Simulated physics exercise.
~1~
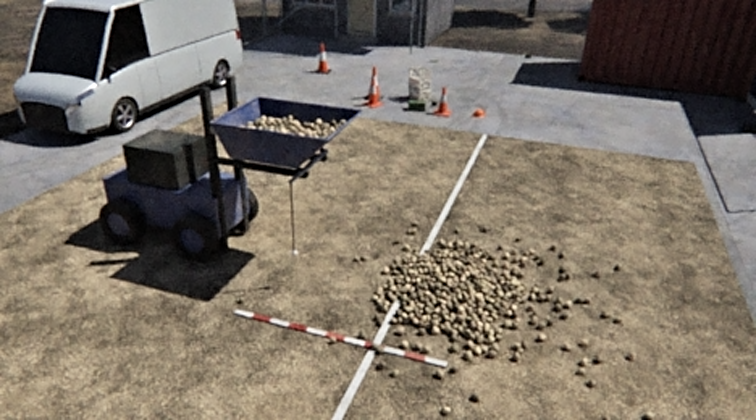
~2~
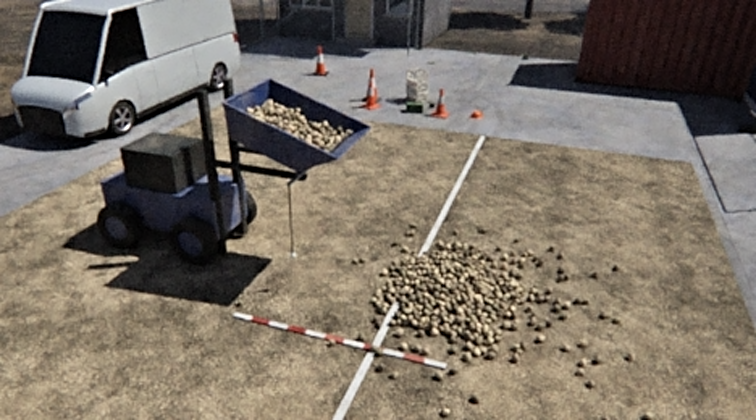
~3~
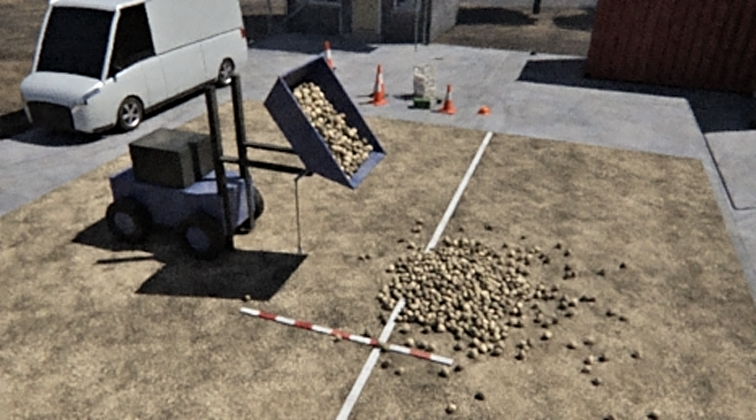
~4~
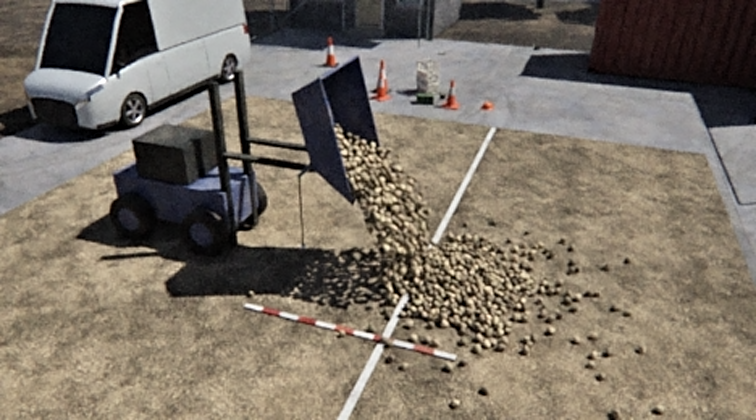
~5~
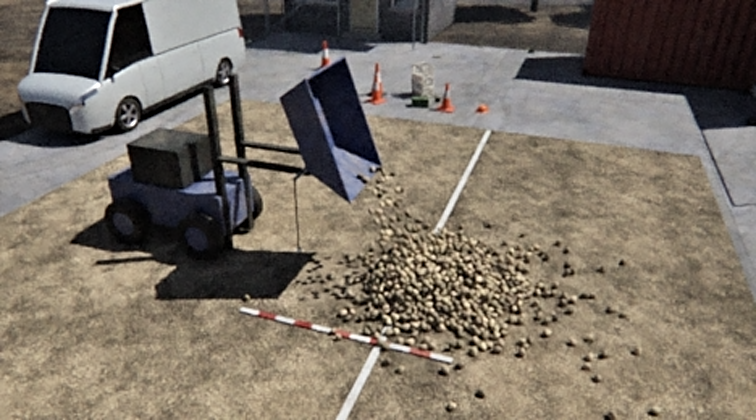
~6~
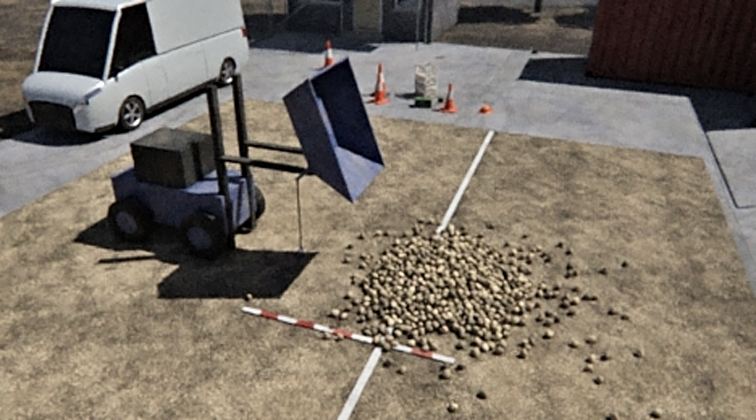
Blue skip on a small forklift tilting steeply and pouring round stones onto a loose pile across a white line, ending empty.
